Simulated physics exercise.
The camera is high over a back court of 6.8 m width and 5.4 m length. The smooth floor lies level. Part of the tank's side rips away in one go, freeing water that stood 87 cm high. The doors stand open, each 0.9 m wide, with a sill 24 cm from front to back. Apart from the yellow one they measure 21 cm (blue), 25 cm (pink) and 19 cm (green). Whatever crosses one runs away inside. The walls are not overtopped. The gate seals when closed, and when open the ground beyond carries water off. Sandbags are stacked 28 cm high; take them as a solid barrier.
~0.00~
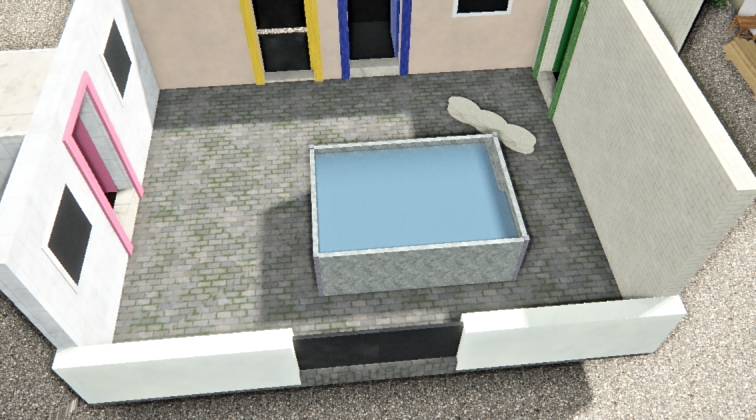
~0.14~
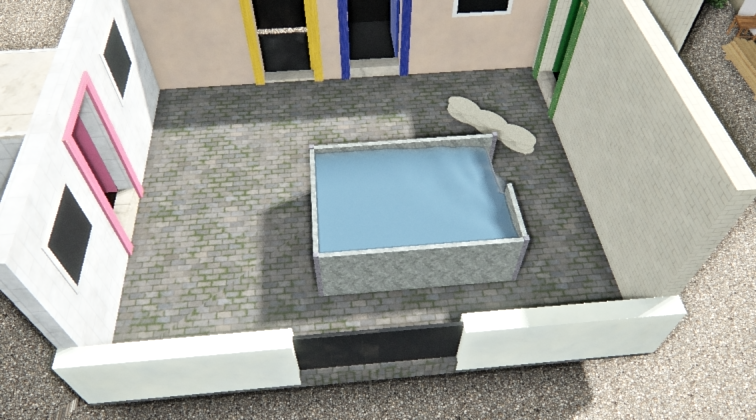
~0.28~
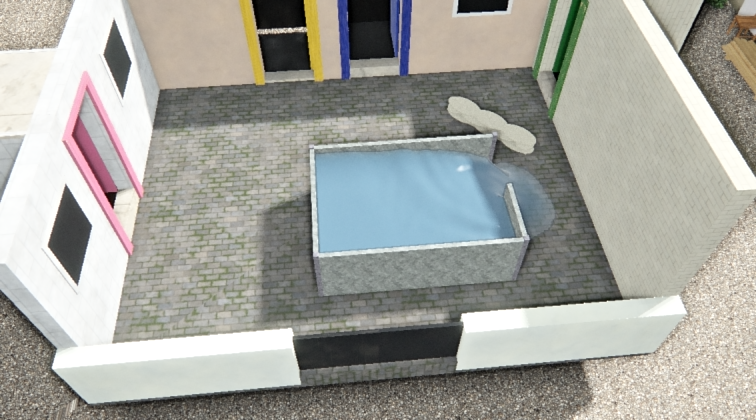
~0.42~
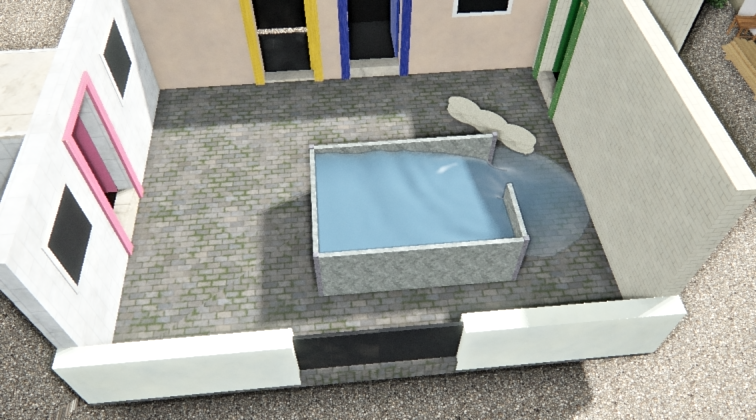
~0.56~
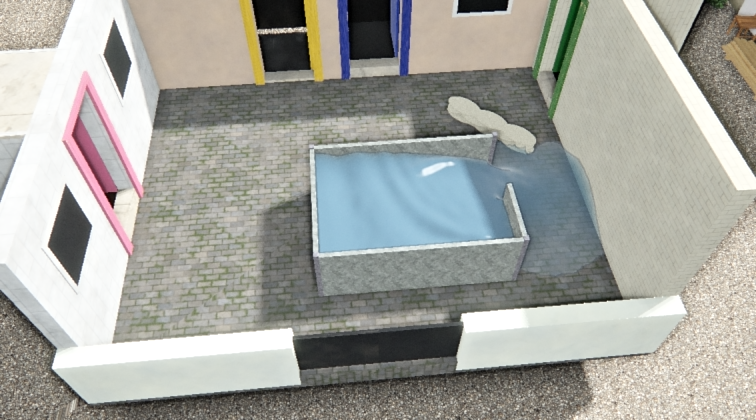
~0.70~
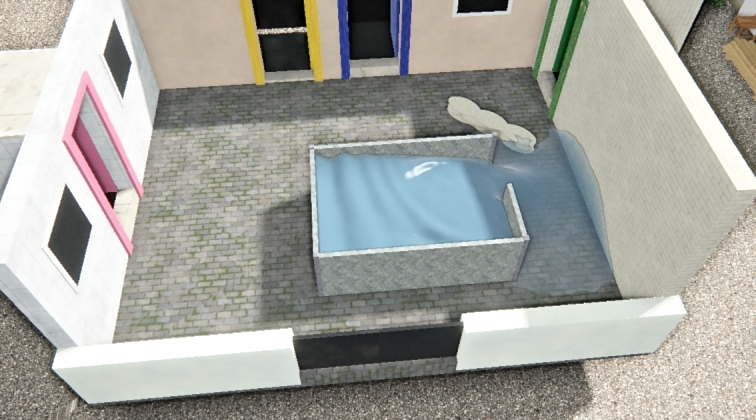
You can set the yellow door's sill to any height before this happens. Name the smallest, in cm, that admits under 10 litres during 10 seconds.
Close to 11 cm is just enough.
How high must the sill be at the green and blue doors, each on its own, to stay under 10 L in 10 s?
About 18 cm at green and 5.5 cm at blue.
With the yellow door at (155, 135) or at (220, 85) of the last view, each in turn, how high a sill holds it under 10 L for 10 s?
Roughly 15 and 14.5 cm.
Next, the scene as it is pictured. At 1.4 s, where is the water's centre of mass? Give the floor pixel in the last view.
At about (446, 219).
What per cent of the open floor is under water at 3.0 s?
Near 45 per cent is wet.
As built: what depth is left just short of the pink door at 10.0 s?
Some 10.0 cm.
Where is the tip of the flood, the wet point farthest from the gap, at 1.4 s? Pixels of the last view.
At about (527, 73).
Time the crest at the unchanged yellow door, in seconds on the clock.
Near 10.0 s.
After 1.4 s water covers 20 % of the floor, deepest (57 cm) near (567, 175); it has not reached the yellow door.
After 3.0 s water covers 45 % of the floor, deepest (40 cm) near (573, 193); 3 cm at the yellow door, 0 litres in over its 5 cm sill.
After 10.0 s water covers 95 % of the floor, deepest (22 cm) near (107, 375); 16 cm at the yellow door, 33 litres in over its 5 cm sill.
At the yellow door as built, the water arrived by 2.8 s and peaked near 16 cm at 9.8 s.
Run again over the same 10 s with other heights there, 15 litres in over 9.5 cm, 5 litres over 13 cm. The limit of 10 litres is kept from about 11 cm up.
